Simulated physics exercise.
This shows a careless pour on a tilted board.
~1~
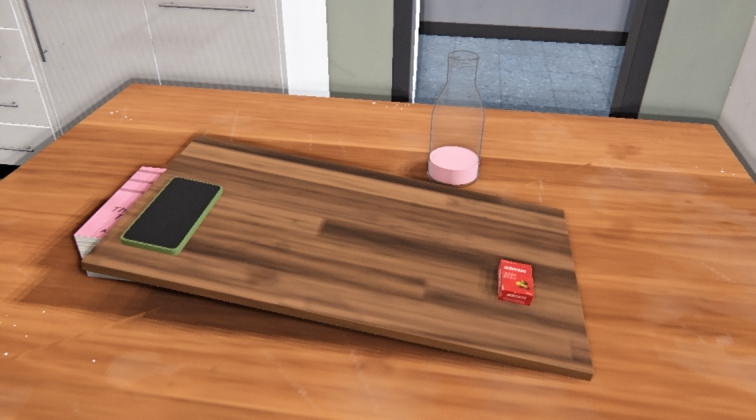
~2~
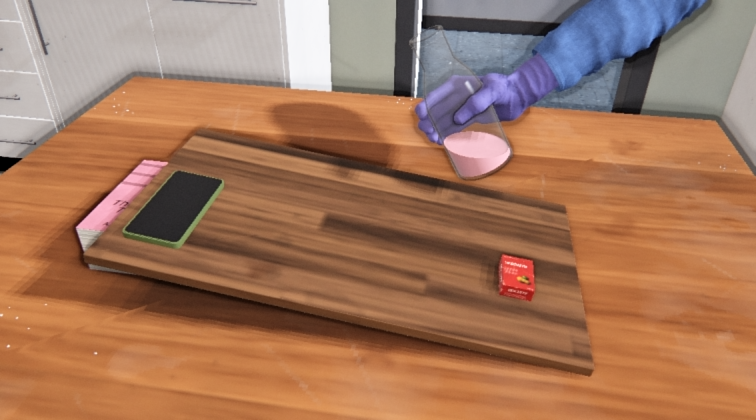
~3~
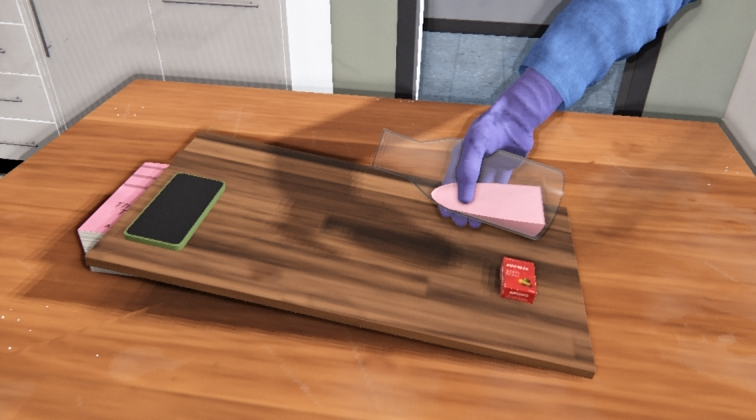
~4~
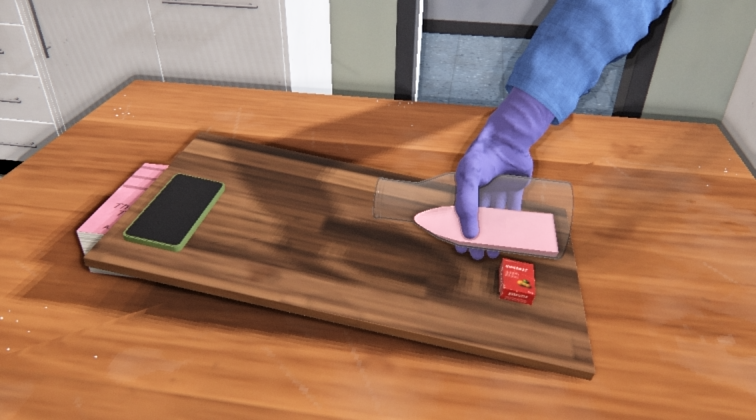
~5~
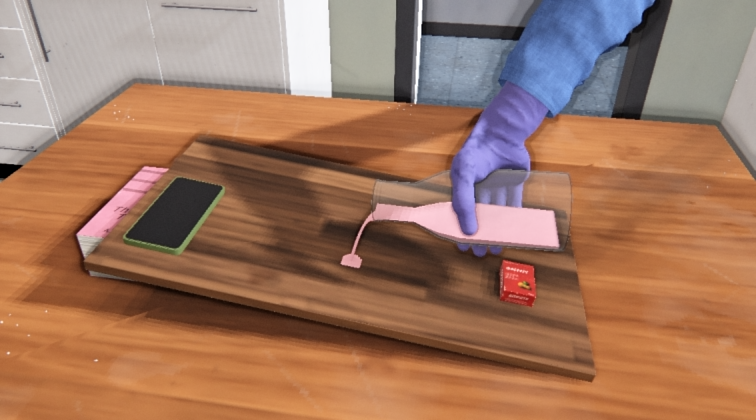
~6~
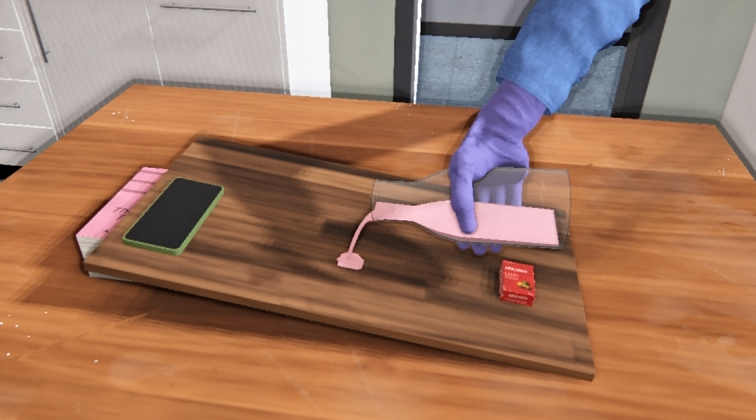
Purple-gloved hand lifting a clear bottle, tipping it sideways and pouring pink liquid onto a wooden board between a phone and small red carton.
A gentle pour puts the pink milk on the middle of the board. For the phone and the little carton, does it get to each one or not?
On the left the phone: Stays dry; on the right the little carton: Gets wet.
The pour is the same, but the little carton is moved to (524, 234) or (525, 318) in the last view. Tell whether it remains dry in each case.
At the first spot it remains clean, at the second spot it gets dampened.
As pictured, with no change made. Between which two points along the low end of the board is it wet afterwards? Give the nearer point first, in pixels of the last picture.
Near point (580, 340), far point (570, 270).
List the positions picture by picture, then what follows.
The first picture shows the board slopes down to the right; milk bottle (458, 117) nearly empty; phone (176, 213); little carton (515, 282).
The second picture shows milk bottle (456, 100) tipped 30° with all of its load; phone (177, 207).
The third picture shows milk bottle (460, 175) tipped 75° with all of its load; little carton (517, 280).
The fourth picture shows the board slopes down to the right; milk bottle (465, 209) tipped 90° with all of its load; phone (178, 210).
The fifth picture shows the first of it lands; milk bottle (465, 206) tipped 90° with all of its load; little carton (517, 283).
The sixth picture shows the first of it lands; milk bottle (464, 205) tipped 95° with nearly all of its load; phone (177, 214); little carton (516, 283).
Next, it runs down to the right; the phone is clear of it; the little carton is clear of it.
After that, it runs down to the right and off the end; the phone is clear of it; the little carton is in it.
Finally, it runs down to the right and off the end; the phone is clear of it; the little carton is in it.
